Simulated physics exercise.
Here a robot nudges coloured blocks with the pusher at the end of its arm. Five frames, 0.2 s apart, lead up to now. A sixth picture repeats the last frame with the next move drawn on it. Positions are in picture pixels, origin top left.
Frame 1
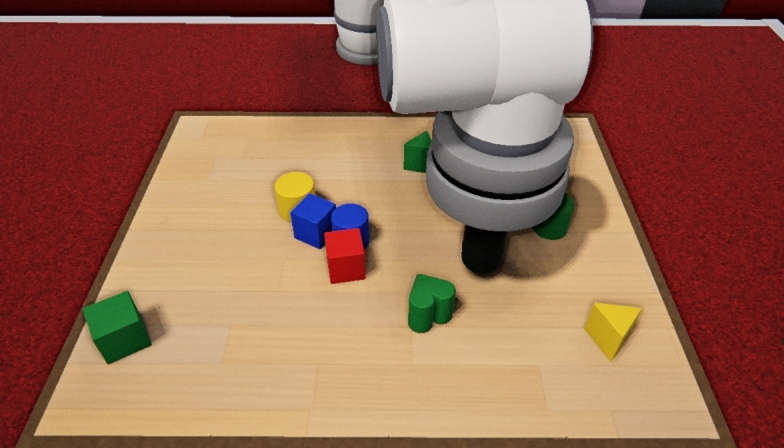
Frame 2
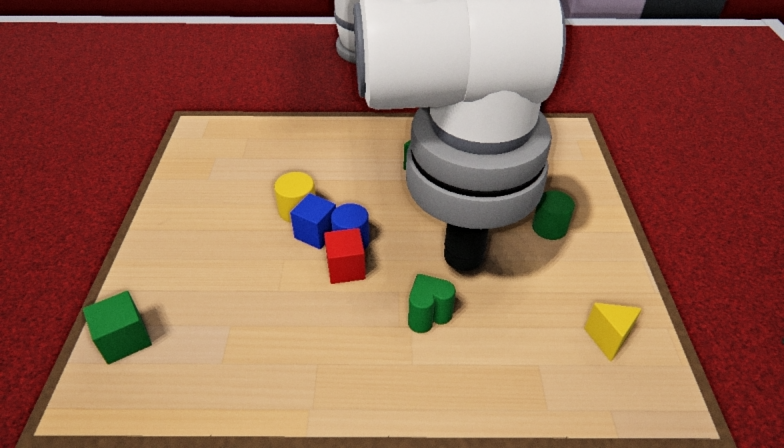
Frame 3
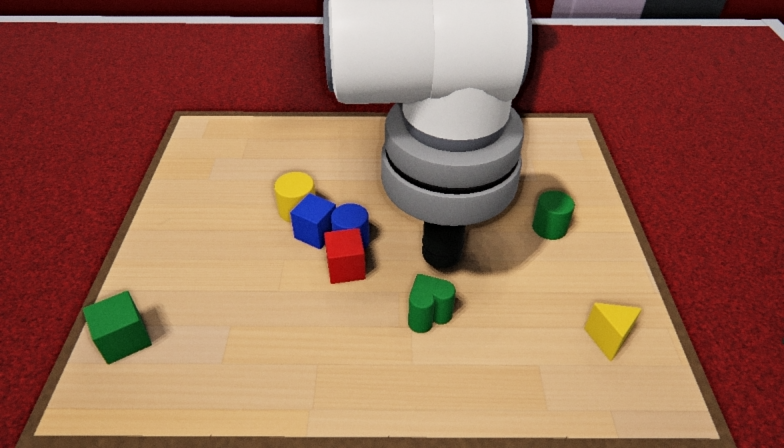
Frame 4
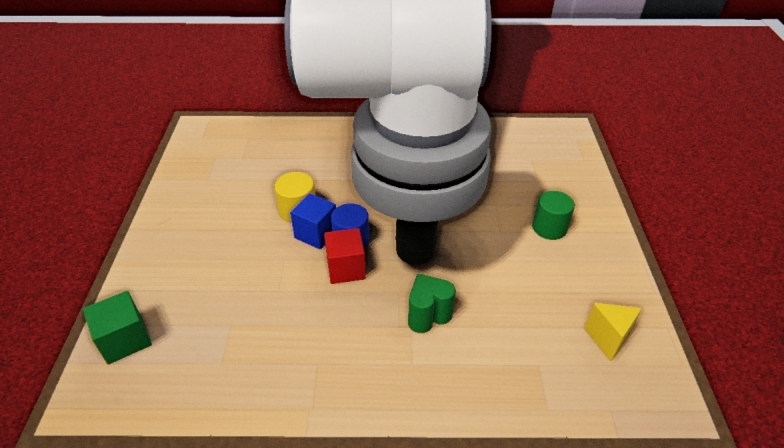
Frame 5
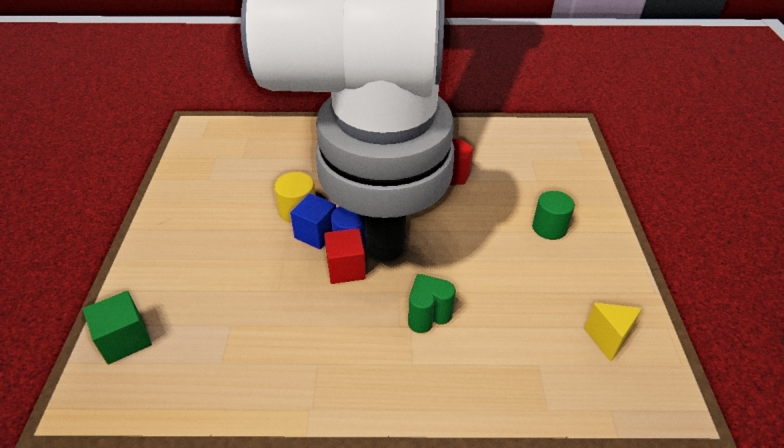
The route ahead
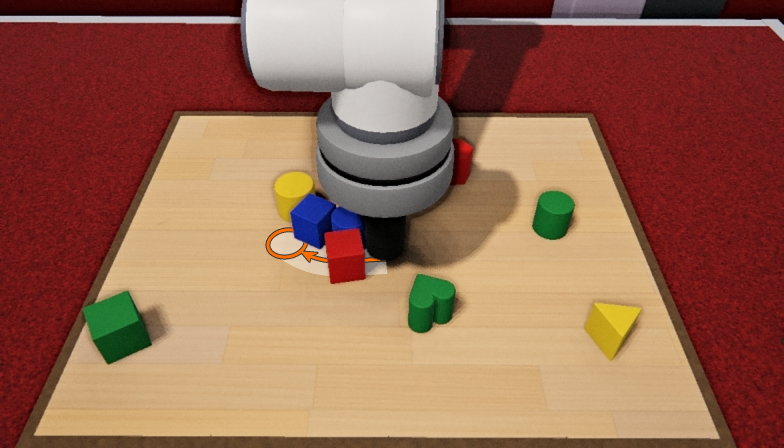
On a wooden board with scattered coloured blocks, a robot arm slid its black pusher steadily left, above the green heart, until it was right beside the red and blue blocks, which stayed still.
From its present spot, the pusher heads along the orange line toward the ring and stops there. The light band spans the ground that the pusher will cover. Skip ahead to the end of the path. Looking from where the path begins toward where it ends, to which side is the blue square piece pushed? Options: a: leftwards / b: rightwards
Letter b.
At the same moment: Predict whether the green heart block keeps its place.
It stays.
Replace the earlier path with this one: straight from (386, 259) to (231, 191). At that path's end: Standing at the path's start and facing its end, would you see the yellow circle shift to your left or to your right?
Seen from start to end, it moves right.
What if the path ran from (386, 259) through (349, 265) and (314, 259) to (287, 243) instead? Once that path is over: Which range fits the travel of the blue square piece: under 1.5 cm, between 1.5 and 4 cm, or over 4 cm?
The best fit is 1.5 to 4 cm.
The drawn path runs from (386, 259) over (350, 261) and (314, 258) to (287, 243).
On the path given first. One third of the way, pusher at (348, 250); yellow circle at (282, 177); blue square piece at (300, 200), turned 15° anticlockwise; red square piece at (313, 249), turned 25° anticlockwise; blue circle at (332, 210).
Two thirds of the way, pusher at (312, 246); yellow circle at (276, 173); blue square piece at (291, 197), turned 15° anticlockwise; red square piece at (286, 255), turned 50° anticlockwise; blue circle at (323, 205).
At the end, pusher at (285, 232); yellow circle at (274, 168); blue square piece at (290, 192), turned 20° anticlockwise; red square piece at (285, 255), turned 50° anticlockwise; blue circle at (324, 204); green heart block not moved.
